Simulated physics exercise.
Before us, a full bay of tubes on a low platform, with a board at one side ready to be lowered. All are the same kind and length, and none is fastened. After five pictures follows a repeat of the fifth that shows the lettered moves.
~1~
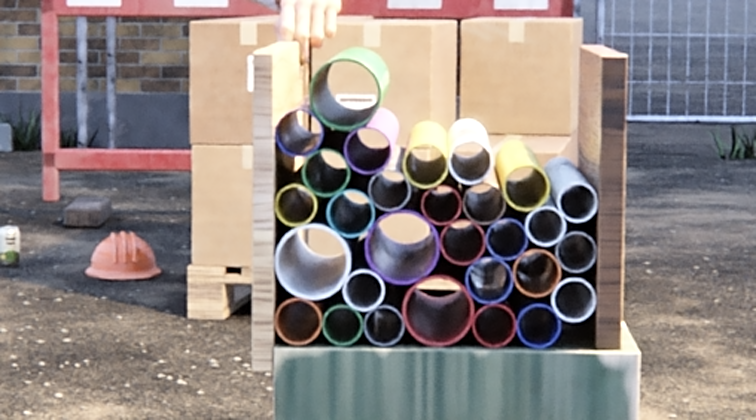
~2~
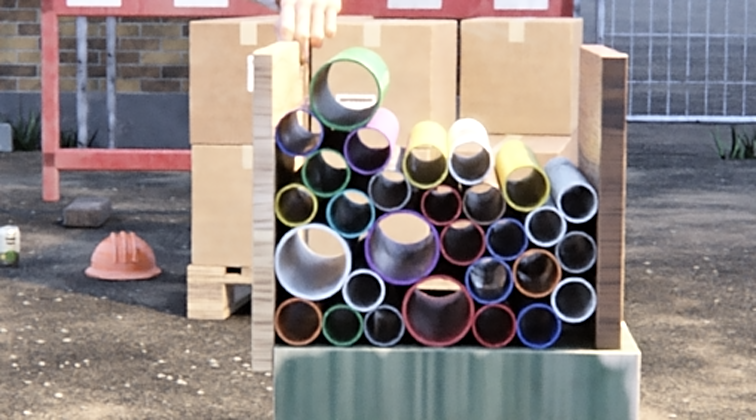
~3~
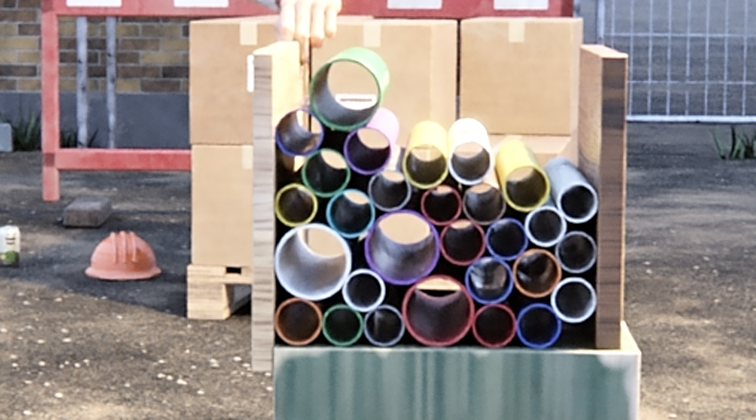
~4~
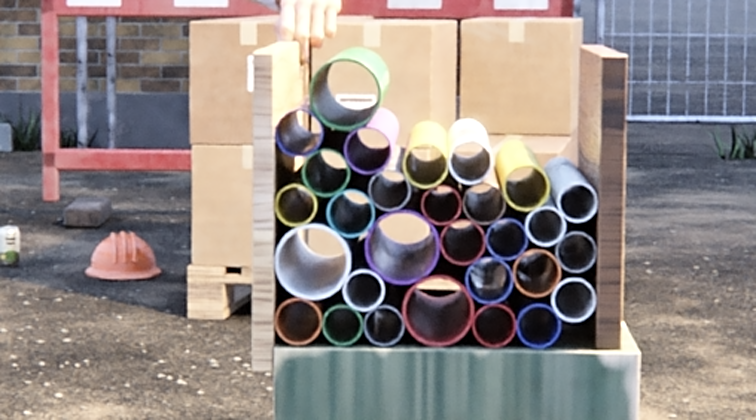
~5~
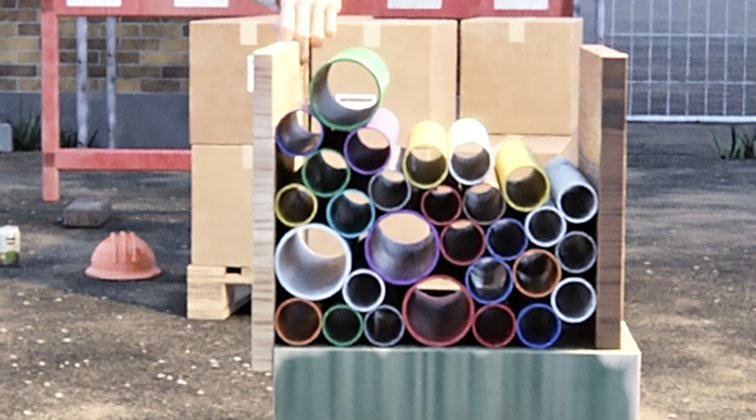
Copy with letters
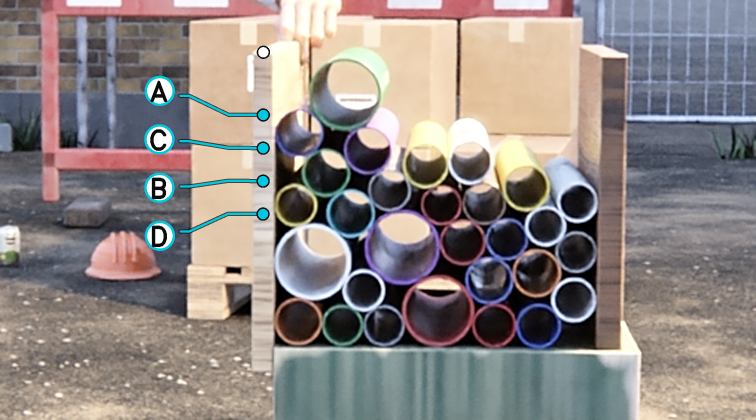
A hand reaches in at the top left, above a stack of open-ended tubes seen end-on from the front, in an outdoor yard with cardboard boxes, a red and white barrier and a brick wall behind. Green, purple, white, yellow, red, blue and orange-rimmed tubes fill the space between two upright boards, with an orange hard hat on the ground at left. Nothing visibly moves, and the camera stays still.
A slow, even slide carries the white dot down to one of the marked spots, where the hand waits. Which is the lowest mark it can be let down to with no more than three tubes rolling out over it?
Mark D is as low as it can go.
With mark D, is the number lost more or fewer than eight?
Fewer than eight.
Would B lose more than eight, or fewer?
At B, fewer than eight.
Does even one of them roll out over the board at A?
At A: No.
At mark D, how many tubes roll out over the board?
With D, two.
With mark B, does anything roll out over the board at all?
No, at B.
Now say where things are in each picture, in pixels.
A white tube (470, 162); side board (279, 192); an orange tube (298, 322), in the first frame.
An orange tube (298, 322); a blue tube (539, 326), in the second frame.
A white tube (574, 300); a blue tube (507, 239), in the third frame.
A brown tube (484, 203); a white tube (470, 162), in the fourth frame.
Side board (279, 192); an orange tube (298, 322); a blue tube (539, 326), in the fifth frame.
On the copy, A at (263, 115); B at (263, 181); C at (263, 148); D at (263, 214); the white dot at (263, 53).
On D. First, top of the board (275, 124).
Then, top of the board (275, 209).
Finally, top of the board (275, 214), two out over the board.
By contrast, A none out over the board; B none out over the board; C none out over the board.
